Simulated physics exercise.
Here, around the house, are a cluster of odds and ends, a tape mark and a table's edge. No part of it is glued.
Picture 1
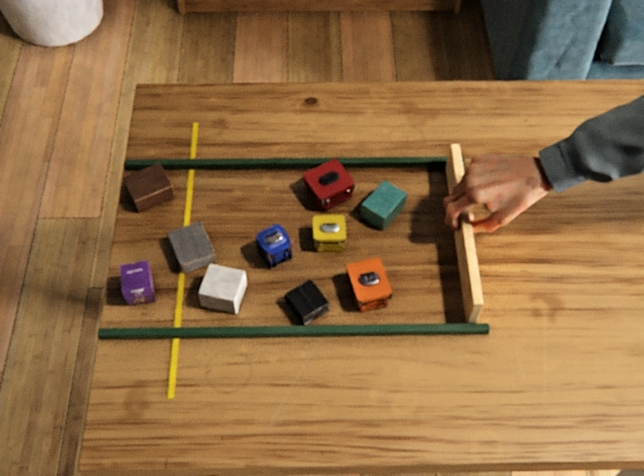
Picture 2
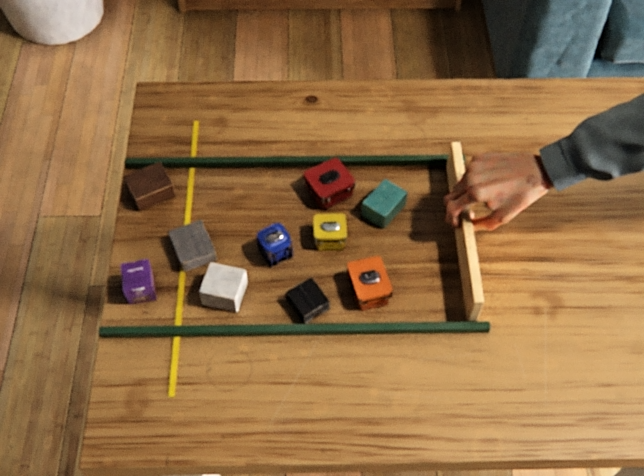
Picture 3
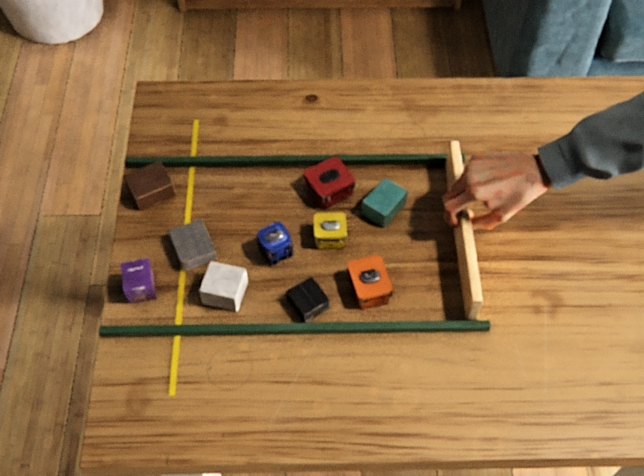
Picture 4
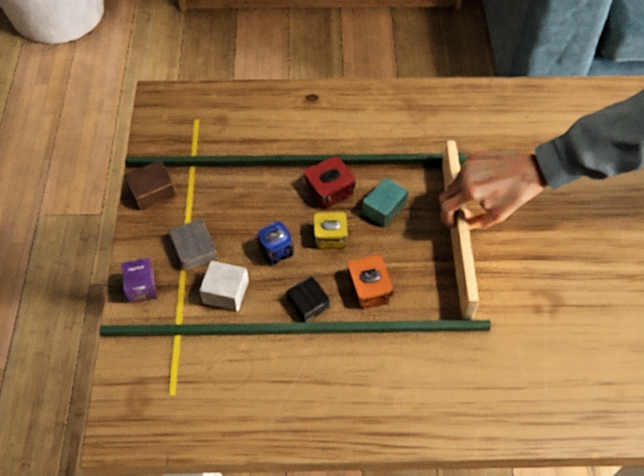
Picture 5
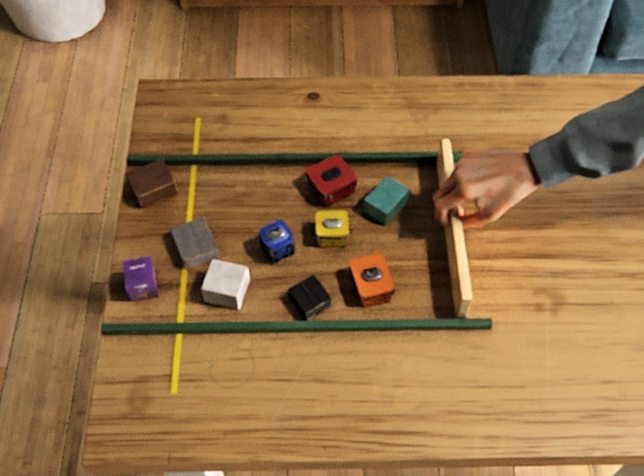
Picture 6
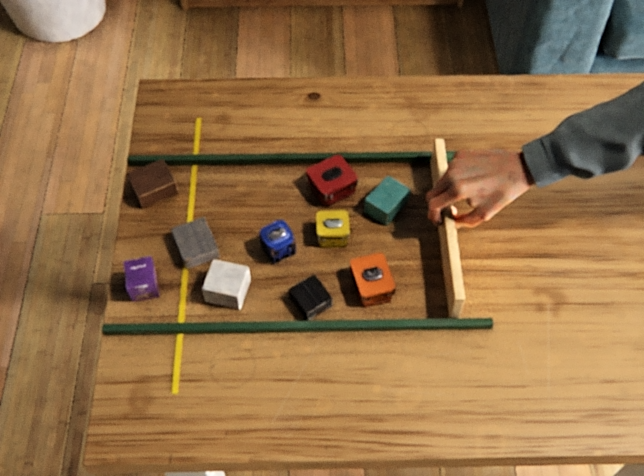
A pale wooden board, gripped by a hand reaching in from the right, slides a short way left between two dark green rails on a wooden tabletop seen from above. Between the rails sit brown, purple, grey and white blocks near a yellow tape line at left, with blue, black, red, yellow, orange and teal ones toward the board. These stay in place while the view barely shifts.
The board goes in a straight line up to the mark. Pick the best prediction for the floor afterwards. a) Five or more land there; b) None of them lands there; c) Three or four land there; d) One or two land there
Answer: D.
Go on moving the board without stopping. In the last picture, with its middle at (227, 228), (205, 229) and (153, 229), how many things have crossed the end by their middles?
Taking the three positions in turn, the counts come to 0, 0 and 6.
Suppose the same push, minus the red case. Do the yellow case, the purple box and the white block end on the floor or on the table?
So: The yellow case does not drop, the purple box goes down, the white block does not drop.
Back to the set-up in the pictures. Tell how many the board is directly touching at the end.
Number in contact with it: 4.
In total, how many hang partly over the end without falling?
1 is the number.
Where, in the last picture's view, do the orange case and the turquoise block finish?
About (166, 281), and about (175, 212).
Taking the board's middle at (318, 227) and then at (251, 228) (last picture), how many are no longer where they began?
Tally at point one: 6; at point two: 8.
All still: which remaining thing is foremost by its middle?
It's the brown block that ends nearest.
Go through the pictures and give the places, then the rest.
The first frame shows brown block (149, 188); purple box (138, 283); grey block (192, 247); board (463, 230); tape (185, 245).
The second frame shows purple box (139, 282); orange case (369, 283).
The third frame shows grey block (193, 245); yellow case (330, 231).
The fourth frame shows brown block (150, 185); black box (309, 299).
The fifth frame shows purple box (141, 279); blue case (277, 242).
The sixth frame shows brown block (152, 184); purple box (142, 279); grey block (195, 243); board (446, 225); tape (188, 240).
Soon after, none off yet; brown block at rest near (152, 184); purple box at rest near (142, 279); grey block at rest near (195, 243).
After that, none off yet; brown block at rest near (152, 184); purple box at rest near (142, 279); grey block moving near (186, 239).
In the end, the number that fall off is one or two; gone, grey block and purple box.
